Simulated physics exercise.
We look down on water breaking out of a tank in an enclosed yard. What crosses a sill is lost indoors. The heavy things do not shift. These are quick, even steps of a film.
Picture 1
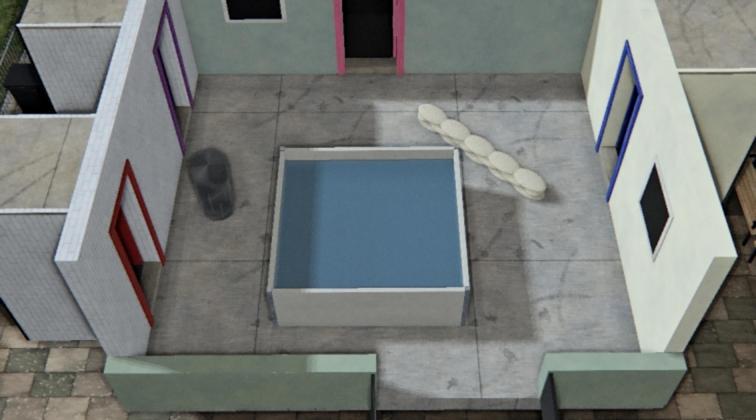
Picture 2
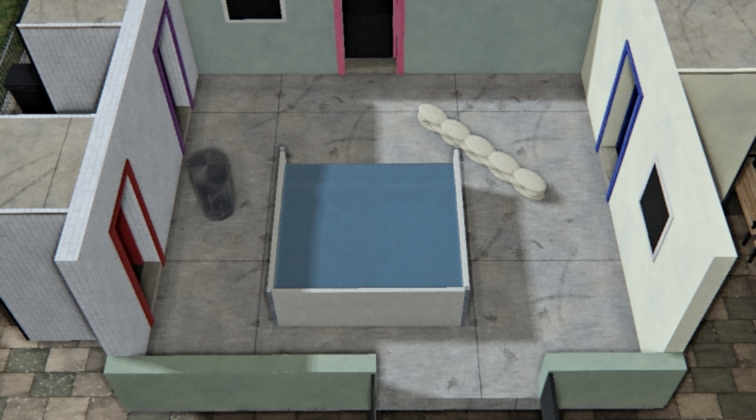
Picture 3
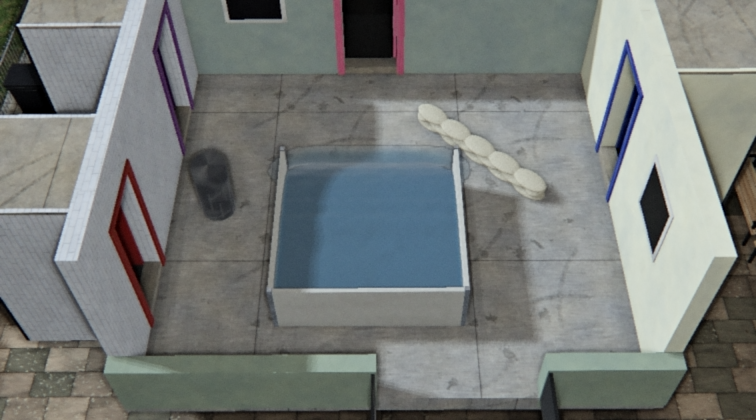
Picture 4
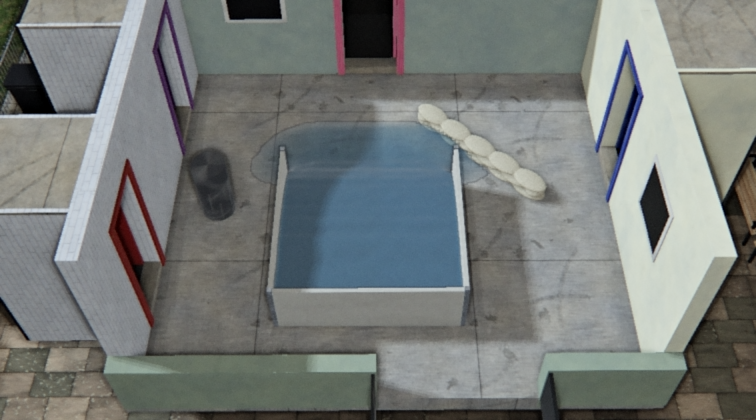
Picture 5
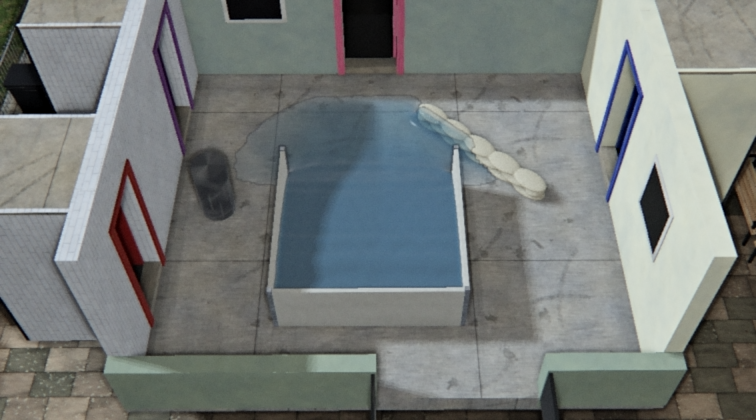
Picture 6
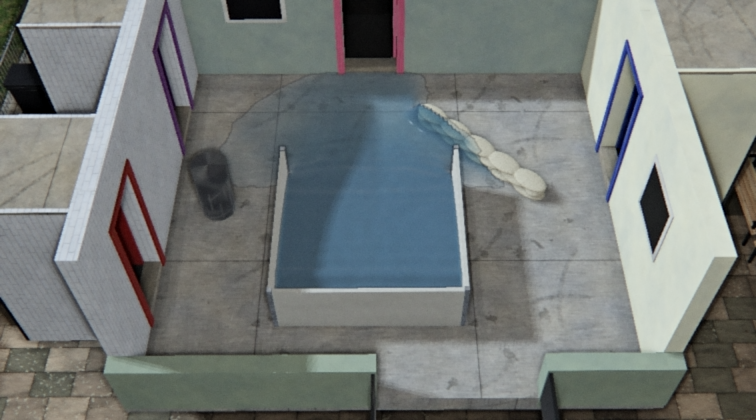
Blue water spreads from the far side of an open, pale-walled tank in the middle of a grey paved yard, seen from a high, steady viewpoint. A dark, see-through rounded object lies to the left, a cream segmented one to the right, with red, purple, pink and blue doorways around. The far wall vanishes, and water fans backward and sideways, reaching the cream object's upper end.
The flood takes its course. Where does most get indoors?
The pink door.
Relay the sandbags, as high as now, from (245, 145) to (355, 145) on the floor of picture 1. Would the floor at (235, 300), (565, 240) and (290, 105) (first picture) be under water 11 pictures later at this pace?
One after the other: Not flooded, clear, awash.
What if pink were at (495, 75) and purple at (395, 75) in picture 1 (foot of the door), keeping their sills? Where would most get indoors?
That is the door marked purple.
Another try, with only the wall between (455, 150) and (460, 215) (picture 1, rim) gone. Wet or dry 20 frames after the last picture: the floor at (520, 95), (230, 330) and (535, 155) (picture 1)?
One after the other: Covered, dry, awash.
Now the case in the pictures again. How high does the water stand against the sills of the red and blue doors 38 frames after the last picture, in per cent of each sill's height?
Near 50 and 60 in a hundred.
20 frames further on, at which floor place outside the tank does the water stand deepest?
Around (209, 77).
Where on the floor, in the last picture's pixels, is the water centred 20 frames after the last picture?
Around (355, 161).
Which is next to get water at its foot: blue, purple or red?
It is the door marked purple.
A moment on, water covers 40 % of the floor; pink door a lot in, blue door not reached, purple door wet at the sill, nothing in, red door not reached.
Next, water covers 50 % of the floor; pink door a lot in, blue door not reached, purple door wet at the sill, nothing in, red door not reached.
Then, water covers 75 % of the floor; pink door a lot in, blue door wet at the sill, nothing in, purple door some in, red door wet at the sill, nothing in.
Later, water covers 90 % of the floor; pink door a lot in, blue door wet at the sill, nothing in, purple door a lot in, red door wet at the sill, nothing in.
In the end, water covers 95 % of the floor; pink door a lot in, blue door wet at the sill, nothing in, purple door a lot in, red door a trickle in; the pink door has let in the most.
